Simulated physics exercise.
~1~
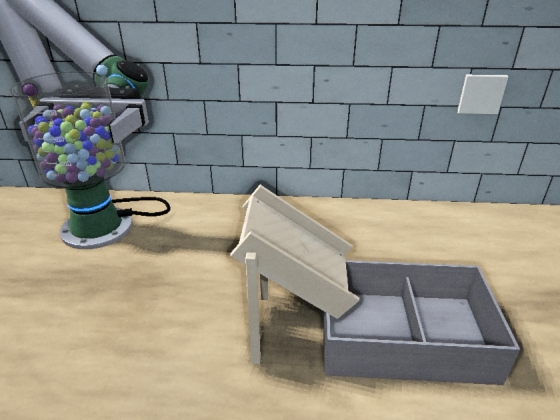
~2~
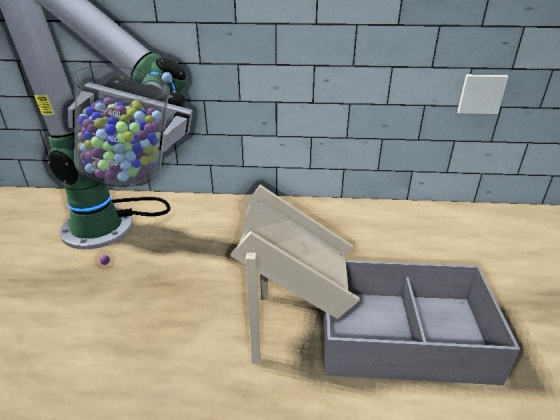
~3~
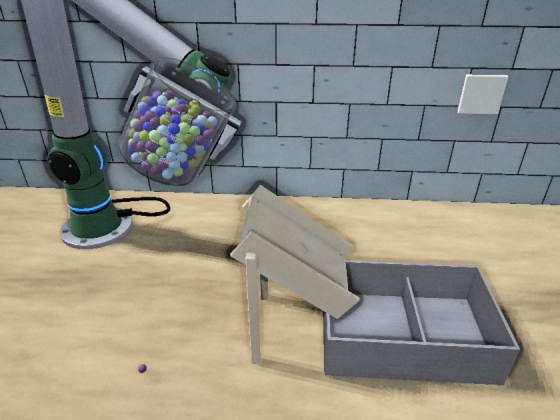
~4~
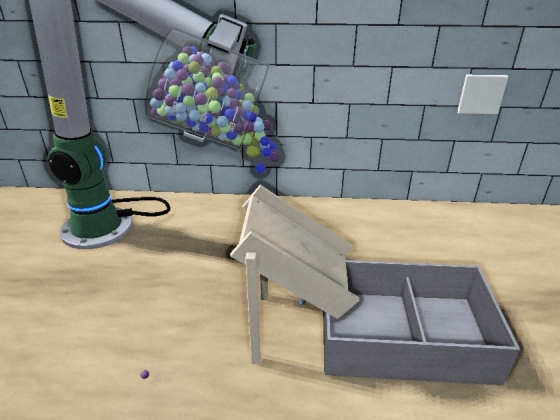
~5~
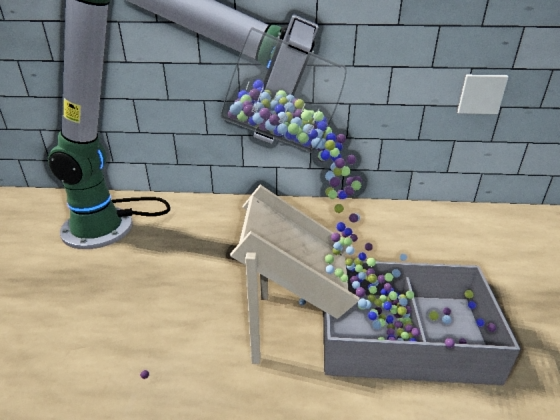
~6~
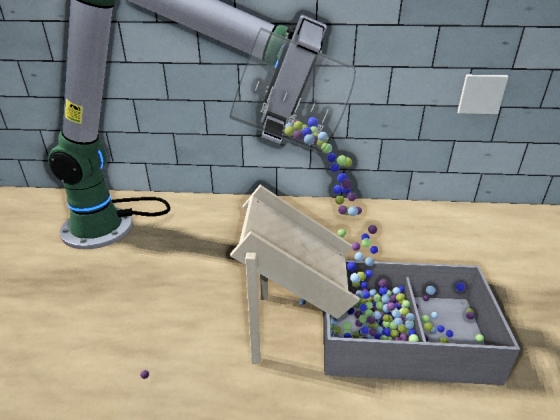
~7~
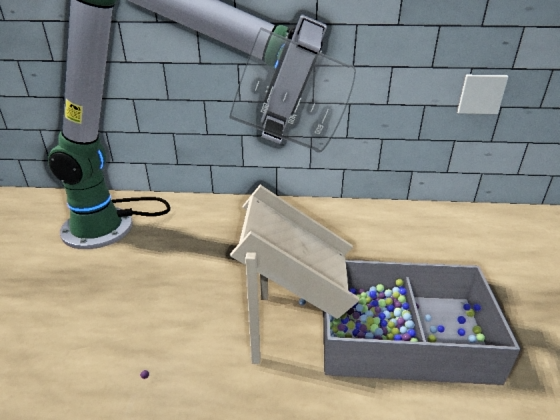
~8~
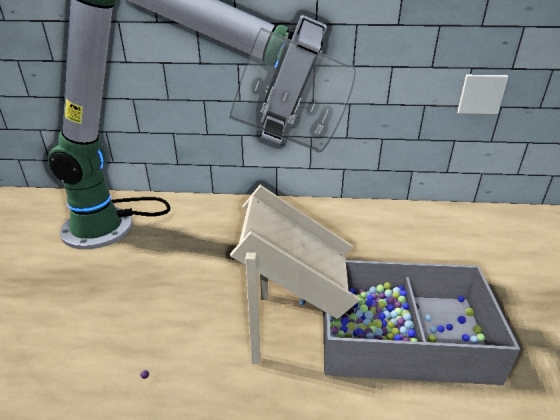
A clear cup heaped with small multicoloured round sweets is carried by a grey and green robot arm at the left of a sandy tabletop, seen from slightly above before a blue-grey brick wall. A pale sloping chute stands in the middle, leading to a grey tray with two compartments. The arm swings the cup rightward, tilting it, and one purple sweet drops onto the table. Above the chute the cup tips over and sweets stream down into the tray. The cup empties and stops, leaving most sweets in the left compartment, fewer in the right, and a stray one on the table.
